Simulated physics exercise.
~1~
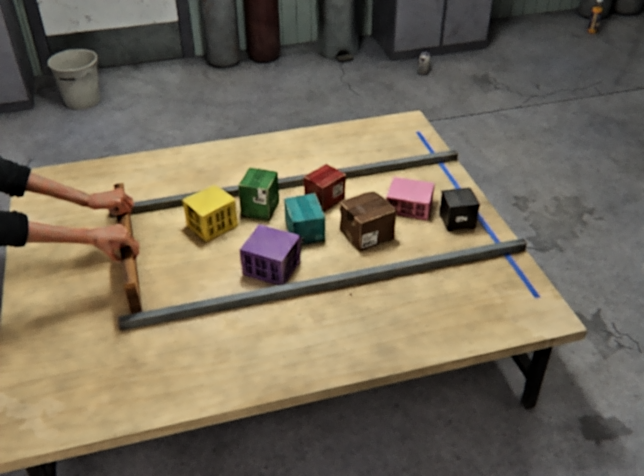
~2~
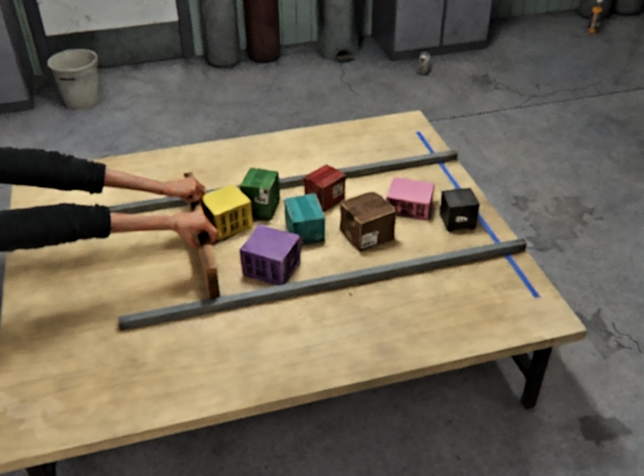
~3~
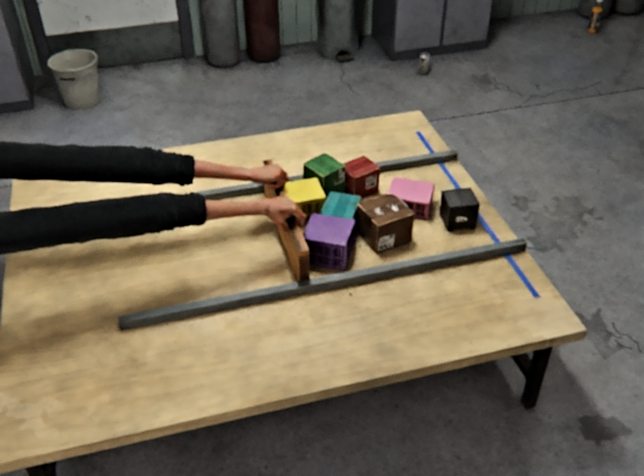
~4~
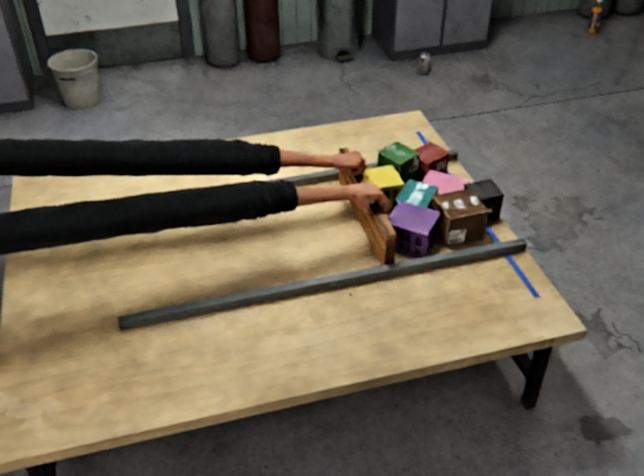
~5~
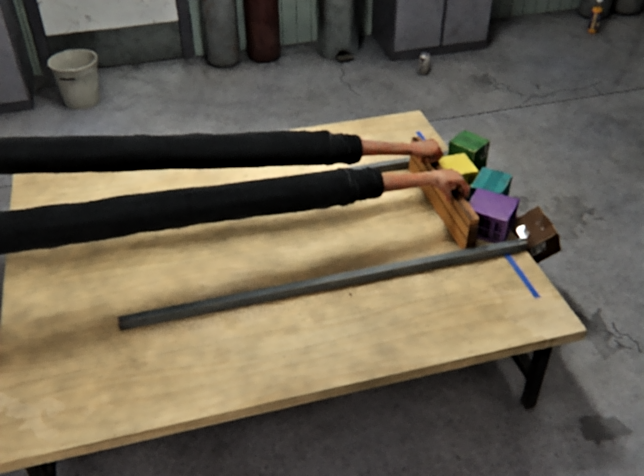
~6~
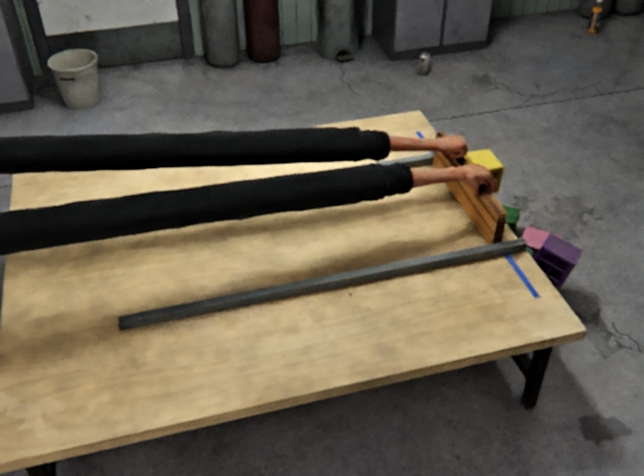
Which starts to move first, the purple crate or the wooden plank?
The wooden plank starts to move first, pushed to the right by the hands, while the purple crate stays in place until later.
